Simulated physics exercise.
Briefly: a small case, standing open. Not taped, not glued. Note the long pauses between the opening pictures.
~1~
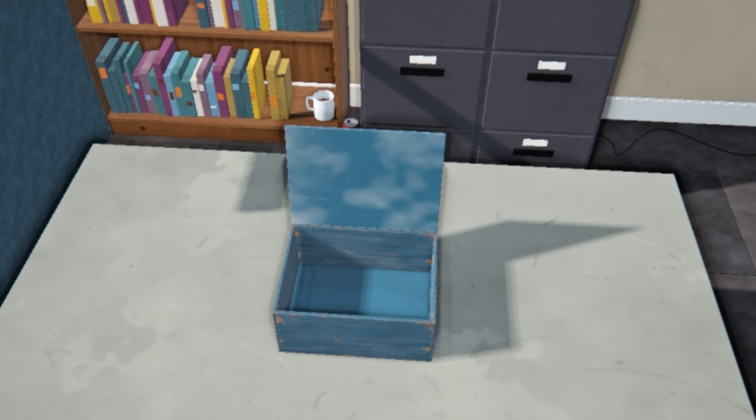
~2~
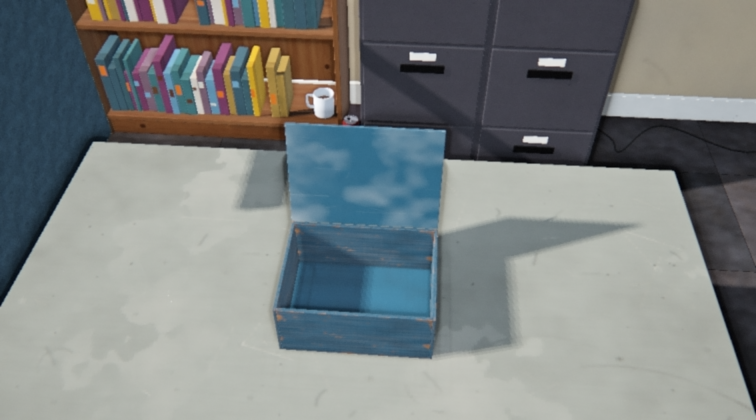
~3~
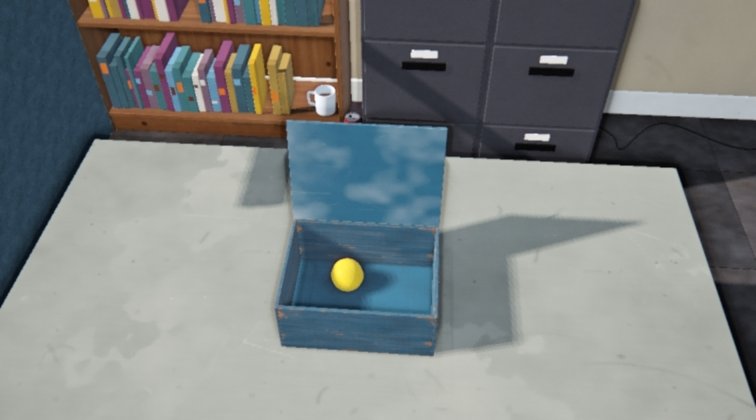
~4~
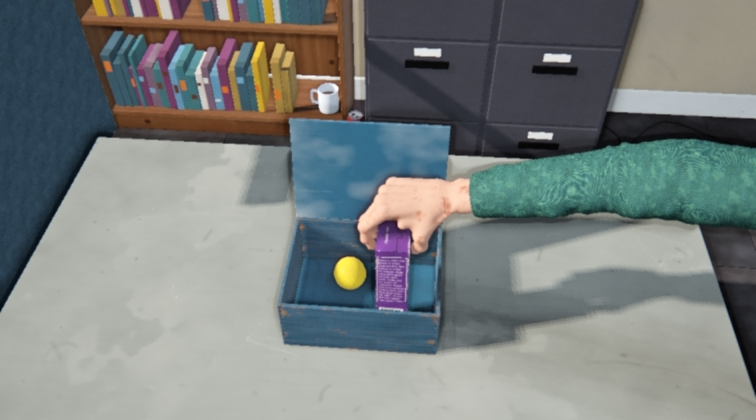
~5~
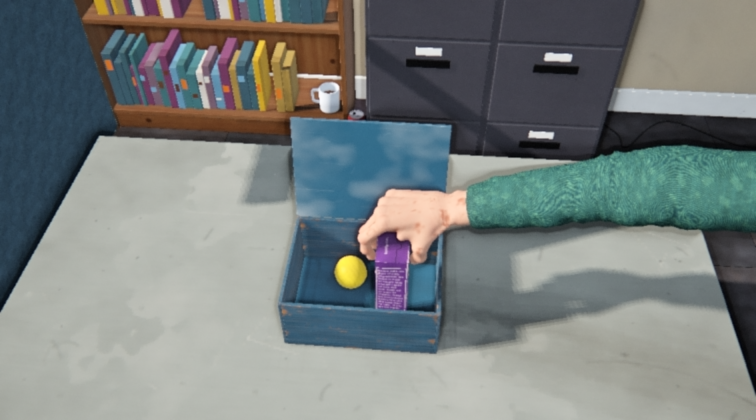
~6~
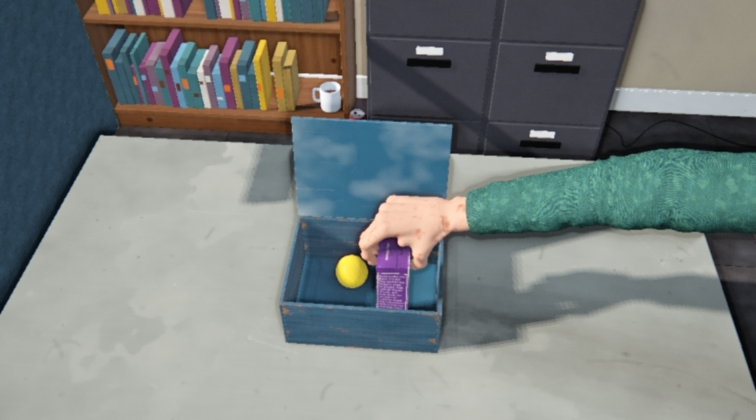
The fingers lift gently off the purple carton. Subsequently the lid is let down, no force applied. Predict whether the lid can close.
The lid is out of place.
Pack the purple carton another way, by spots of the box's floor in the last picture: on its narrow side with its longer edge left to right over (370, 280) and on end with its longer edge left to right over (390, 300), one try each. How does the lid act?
Case one: Lid down; case two: Lid left up.
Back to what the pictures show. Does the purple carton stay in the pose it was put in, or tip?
It stays as it was set.
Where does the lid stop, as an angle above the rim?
About 40° above the rim.
Then, 1.20 s past the last view, lid starting down.
Then, 1.60 s past the last view, lid 58° above the rim.
Then, 3.00 s past the last view, lid 39° above the rim.
Finally, lid 39° above the rim; both still in place. Final places as the last picture's camera would see them, purple carton near (393, 291).
